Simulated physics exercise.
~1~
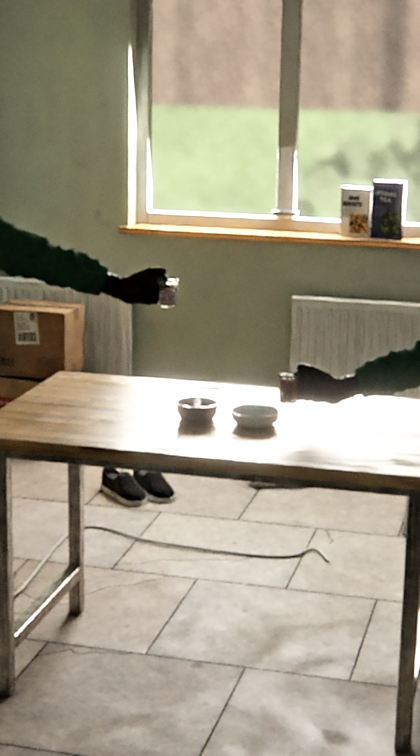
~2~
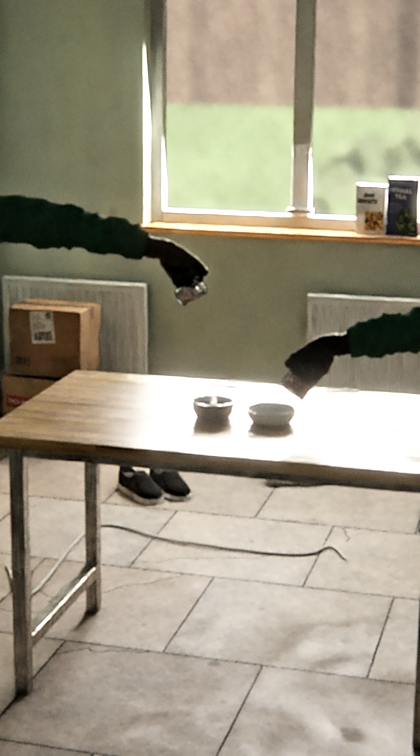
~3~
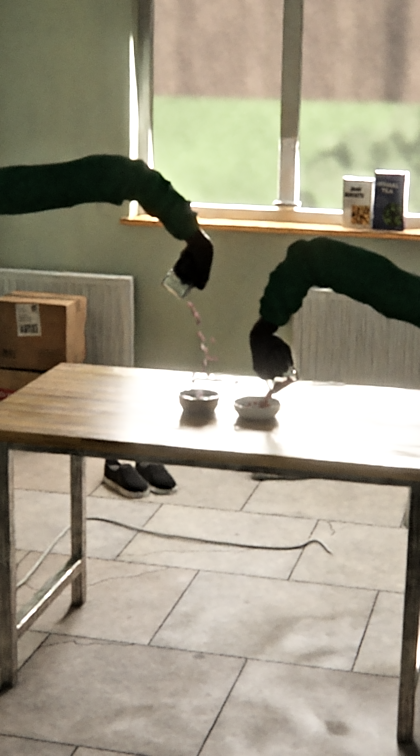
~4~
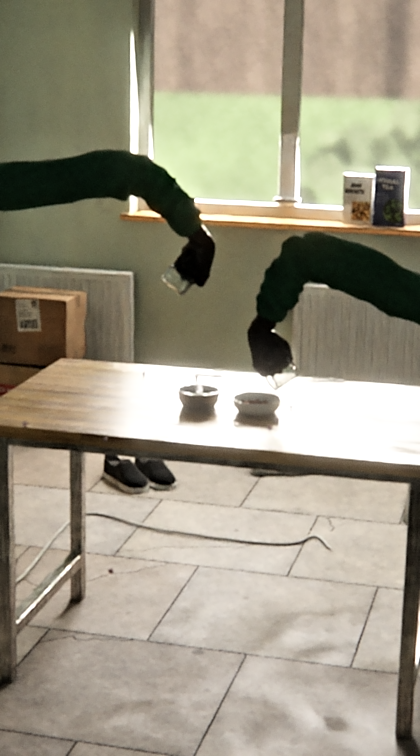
Two arms in dark green sleeves and black gloves reach from opposite sides over a pale wooden table, each holding a small clear cup above a low greyish dish. The slightly swaying view faces a green-walled room with a bright window, two packets on its sill, a cardboard box and dark shoes on the tiled floor behind. Both cups begin upright, the left held higher, then tilt and turn upside down. Small pinkish pieces fall in a long stream on the left and a short one on the right. Finally, both cups hang overturned; the left load is partly scattered outside its dish, while the right load rests entirely inside.
